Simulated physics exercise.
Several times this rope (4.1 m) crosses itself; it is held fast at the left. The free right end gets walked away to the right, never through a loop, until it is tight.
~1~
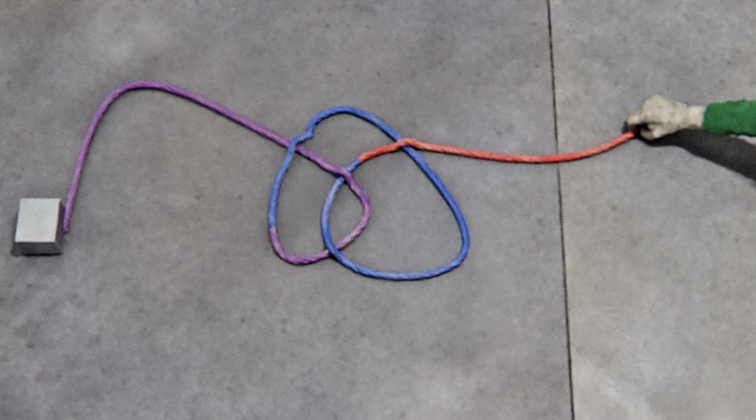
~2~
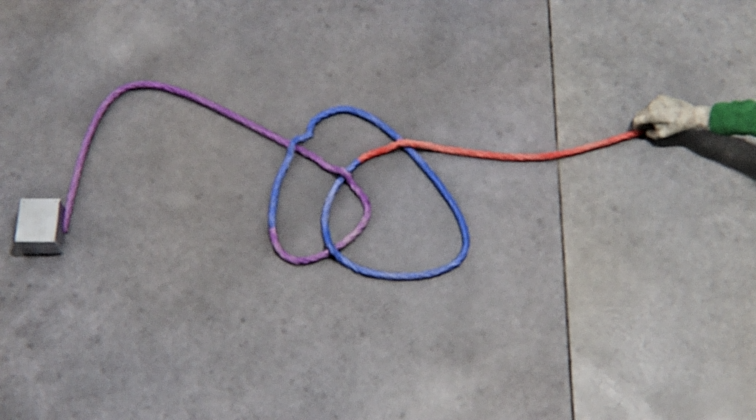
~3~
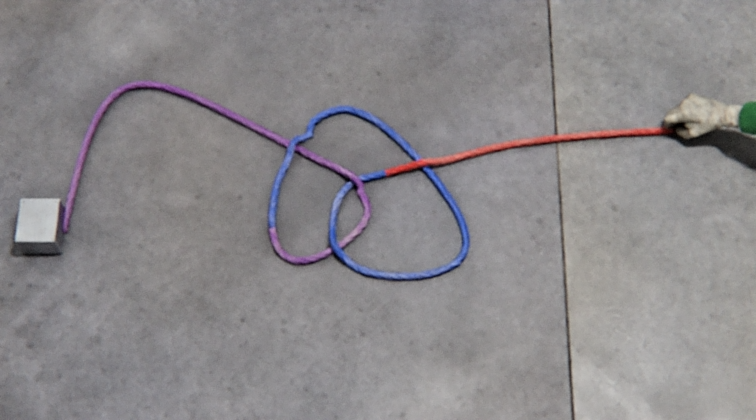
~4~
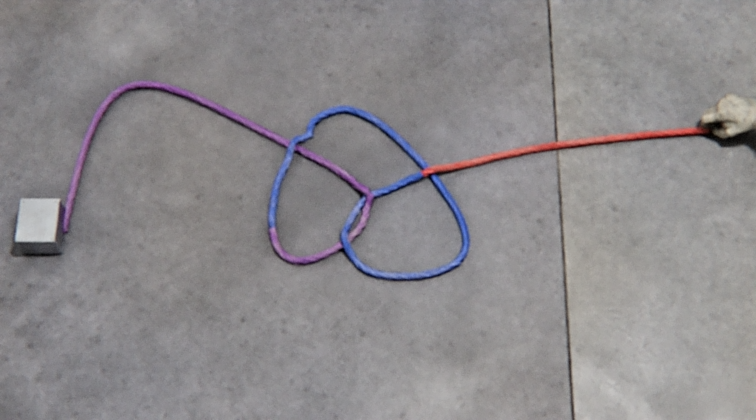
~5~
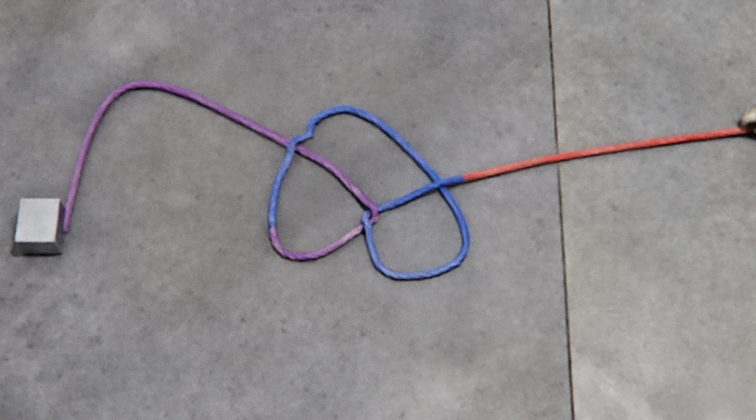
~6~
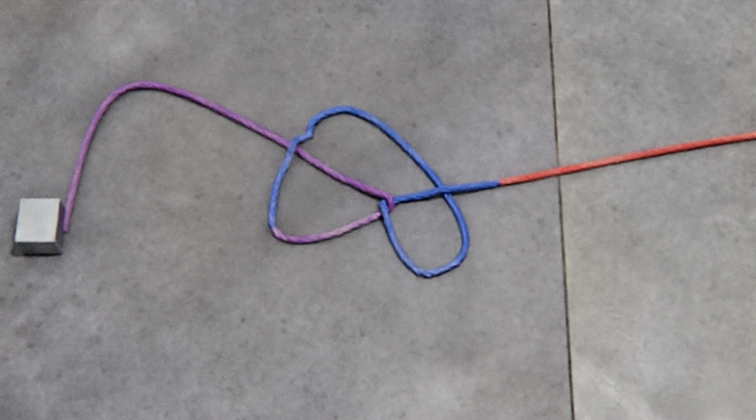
Multicoloured rope looped on grey concrete, its red end pulled rightward by a gloved hand, the blue lower loop shrinking.
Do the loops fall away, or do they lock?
It is going to snarl.
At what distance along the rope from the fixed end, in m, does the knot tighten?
Distance from fixed end: Around 1.6 m.
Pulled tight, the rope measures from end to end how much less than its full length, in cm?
I'd put it at close to 35 cm.
Next, the ends are 2.5 m apart, loops still 39 cm across.
Then, the ends are 3.1 m apart, loops still 14 cm across.
After that, the ends are 3.7 m apart, loops still 8 cm across.
Later, the ends are 3.7 m apart, with a tight lump 1.5 m from the fixed end.
At the end, the ends are 3.7 m apart, with a tight lump 1.5 m from the fixed end.
